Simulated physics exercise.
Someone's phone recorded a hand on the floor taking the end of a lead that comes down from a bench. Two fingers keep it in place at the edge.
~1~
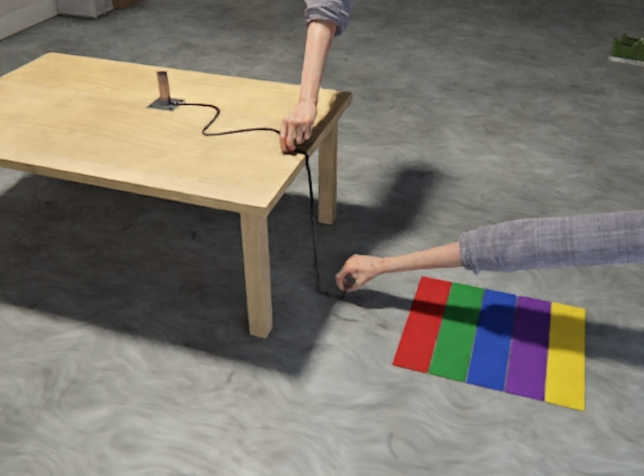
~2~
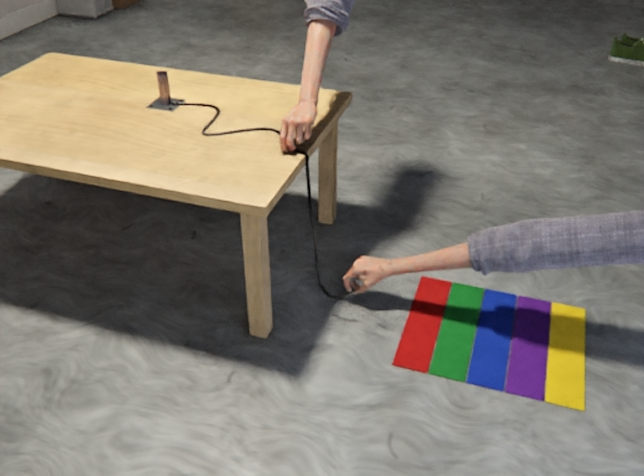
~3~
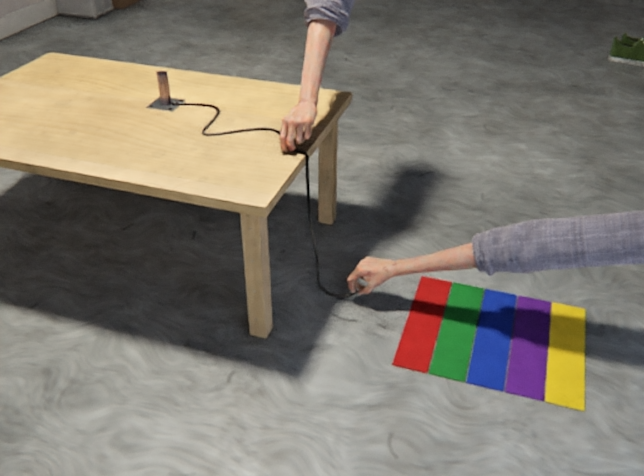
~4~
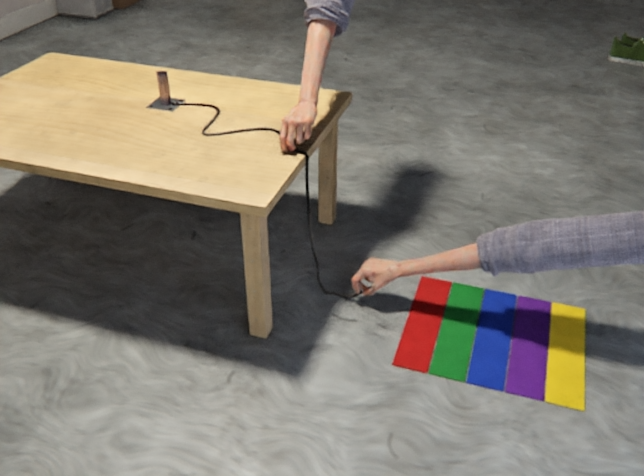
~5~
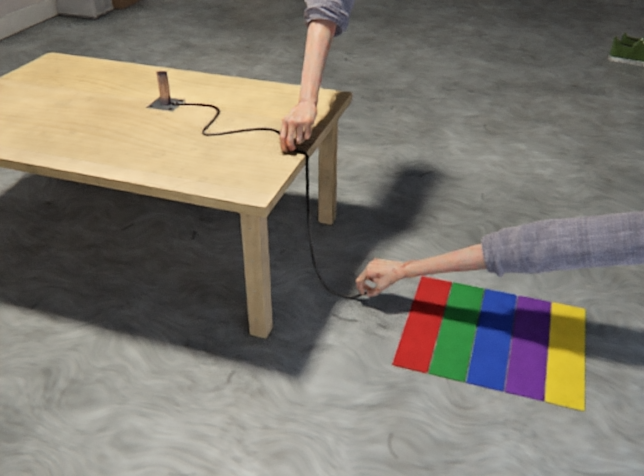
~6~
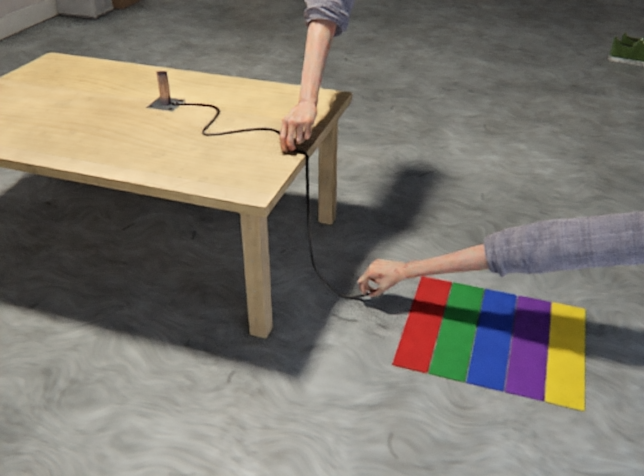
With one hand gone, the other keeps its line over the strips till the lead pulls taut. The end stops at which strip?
At the purple strip.
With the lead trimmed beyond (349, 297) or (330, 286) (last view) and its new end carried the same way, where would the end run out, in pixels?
Around (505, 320) for the first cut and around (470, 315) for the second.
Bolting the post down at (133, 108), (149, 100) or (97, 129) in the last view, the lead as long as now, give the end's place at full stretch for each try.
The spots are near (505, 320), (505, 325) and (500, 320).
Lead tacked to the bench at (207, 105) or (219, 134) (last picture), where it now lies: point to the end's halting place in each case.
Respectively, (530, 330) and (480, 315).
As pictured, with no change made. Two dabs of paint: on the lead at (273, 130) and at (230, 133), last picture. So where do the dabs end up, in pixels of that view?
(317, 152), then (279, 136).
Soon after, end near (468, 315); over green.
After that, end near (511, 324); over blue.
At the stop, end near (537, 329); over purple. Over purple.
